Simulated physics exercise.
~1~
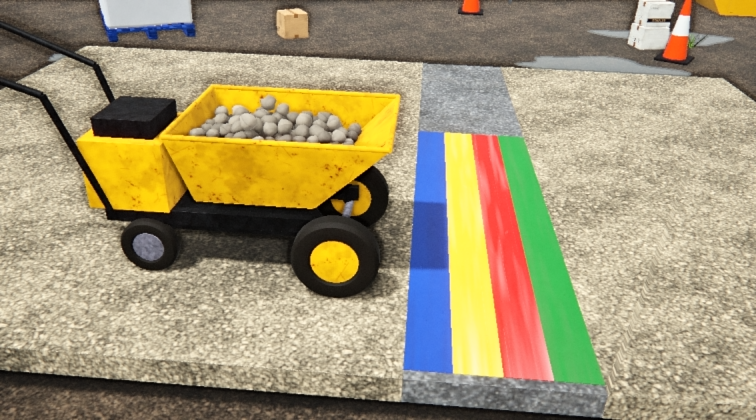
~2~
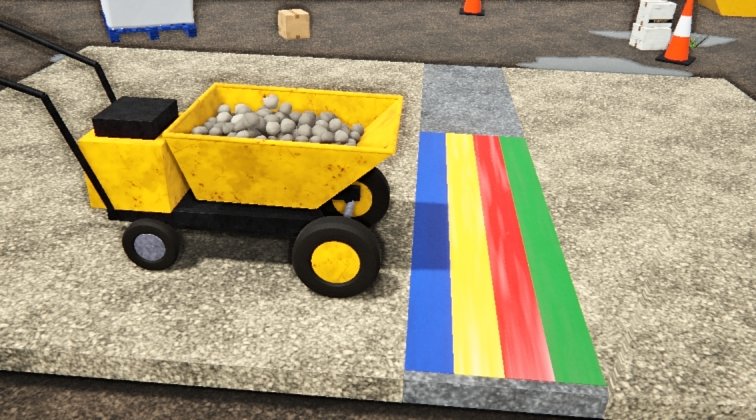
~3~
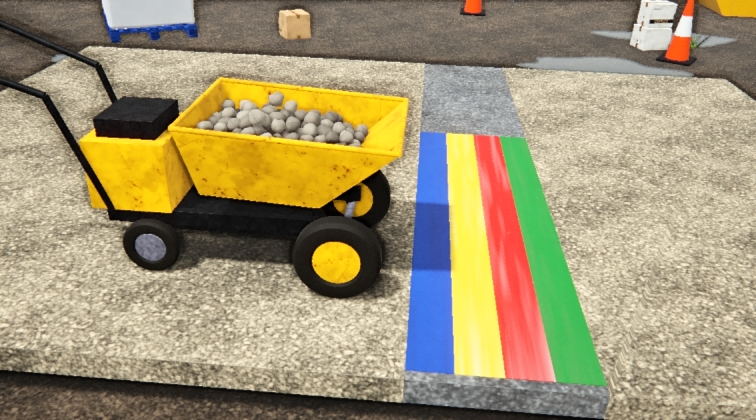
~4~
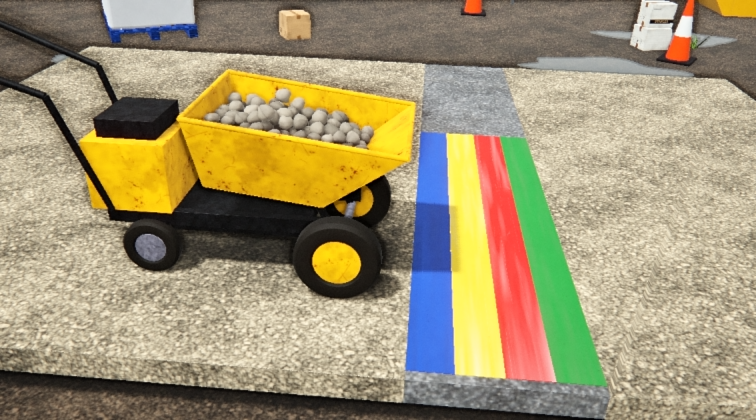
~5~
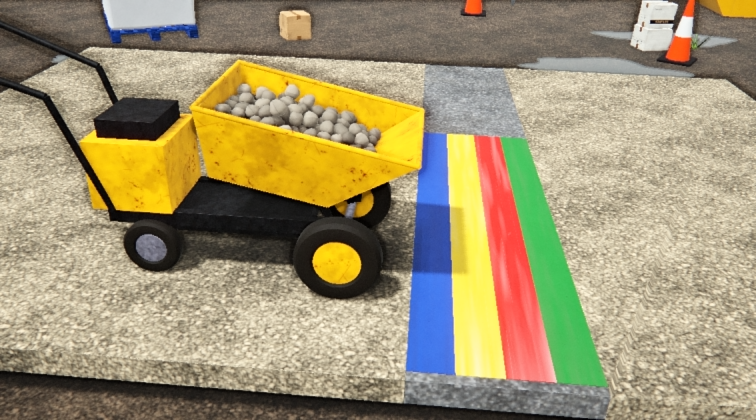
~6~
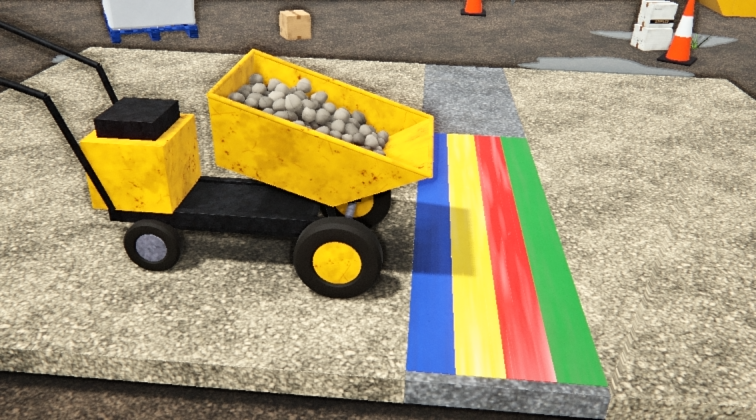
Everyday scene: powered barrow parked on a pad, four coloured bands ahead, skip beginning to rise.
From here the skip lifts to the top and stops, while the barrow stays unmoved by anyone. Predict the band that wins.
The red one.
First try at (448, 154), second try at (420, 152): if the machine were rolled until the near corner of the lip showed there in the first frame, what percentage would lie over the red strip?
10 %, then 30 %.
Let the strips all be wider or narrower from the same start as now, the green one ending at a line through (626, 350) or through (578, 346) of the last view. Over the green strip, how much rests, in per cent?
About 10 per cent first, then about 20 per cent.
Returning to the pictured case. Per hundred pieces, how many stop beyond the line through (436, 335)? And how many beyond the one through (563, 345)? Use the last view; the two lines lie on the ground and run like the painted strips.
I'd say some 80 in a hundred, and after that 30 in a hundred.
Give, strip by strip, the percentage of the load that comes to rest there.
In per cent, approximately: Blue 0, yellow 15, red 30, green 20.
Shortly afterwards, skip tipped steeply; the whole lot in the skip.
Next, skip tipped right over; the bulk in the skip; a little over the yellow strip; a little over the red strip; only a few over the green strip; only a few falling.
Some moments later, skip tipped right over; near a quarter in the skip; a little over the yellow strip; near a quarter over the red strip; near a quarter over the green strip; a little off the paint.
In the end, skip tipped right over; near a quarter in the skip; none at all over the blue strip; a little over the yellow strip; near a third over the red strip; near a quarter over the green strip; a little off the paint.
